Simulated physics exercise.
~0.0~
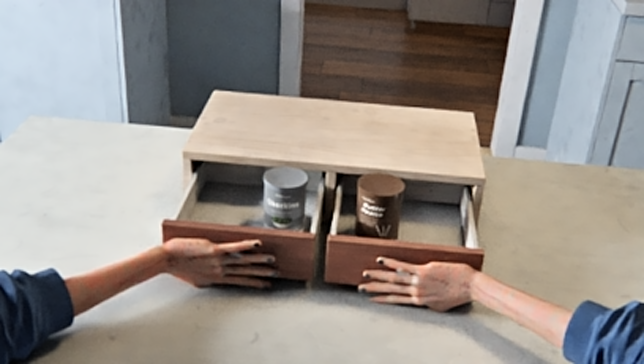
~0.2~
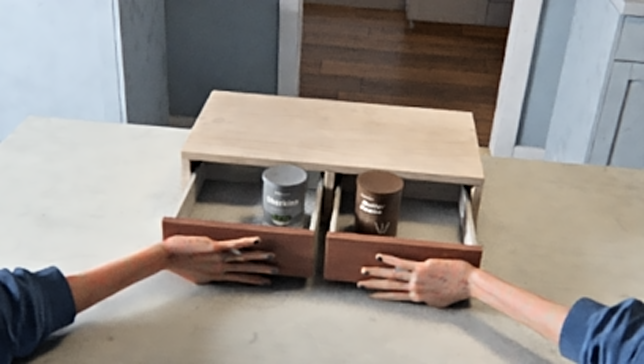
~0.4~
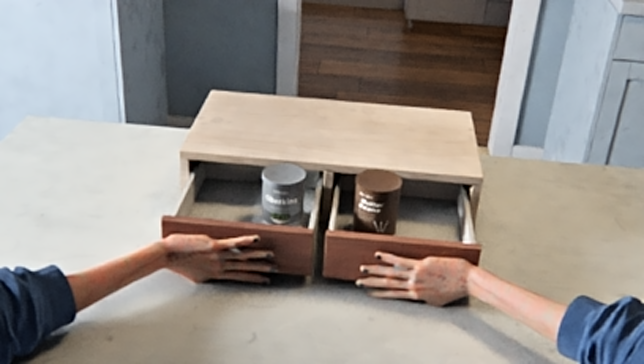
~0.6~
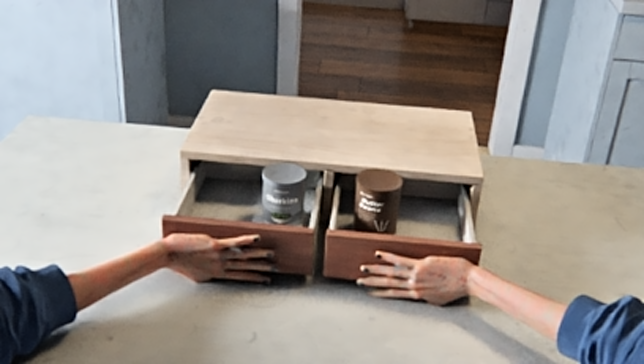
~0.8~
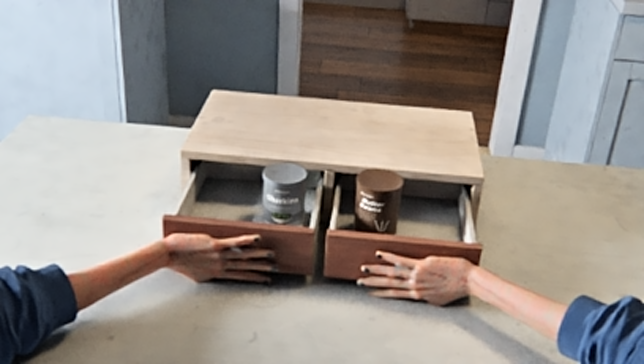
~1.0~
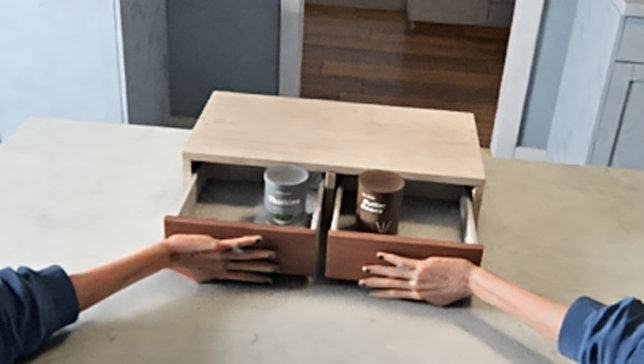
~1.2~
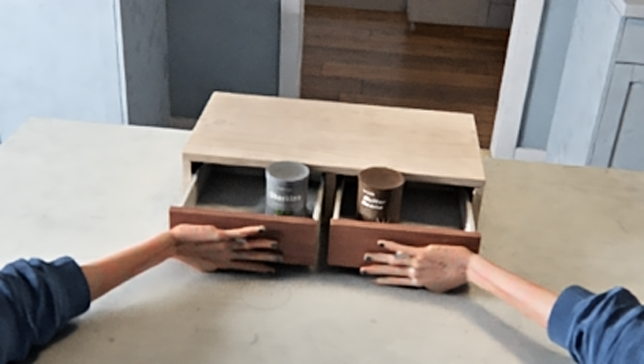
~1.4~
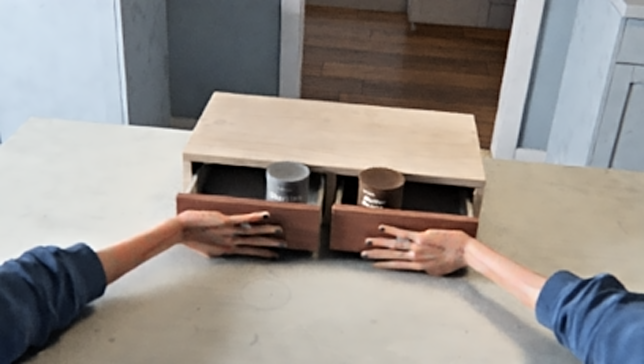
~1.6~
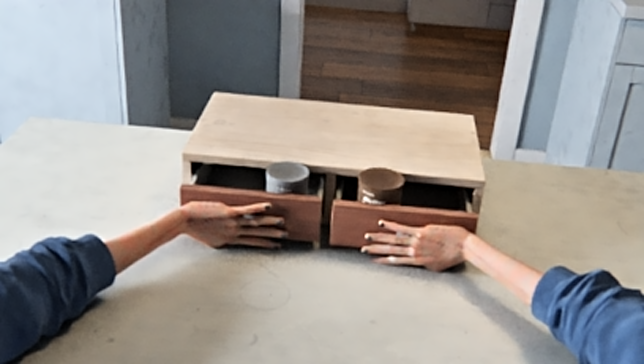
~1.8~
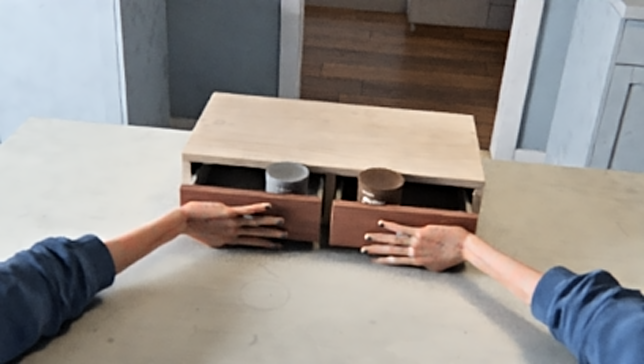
At first, a small pale wooden chest sits on a light countertop with its two reddish-brown drawers pulled out, a grey tin in the left one and a brown tin in the right. A hand in a blue sleeve rests against the front of each drawer, and for a while nothing moves. Then both hands push, and the two drawers slide inward together, carrying the upright tins back toward the chest. The drawers stop before closing. At the end, both stay ajar with the hands still on their fronts and the tins partly showing.
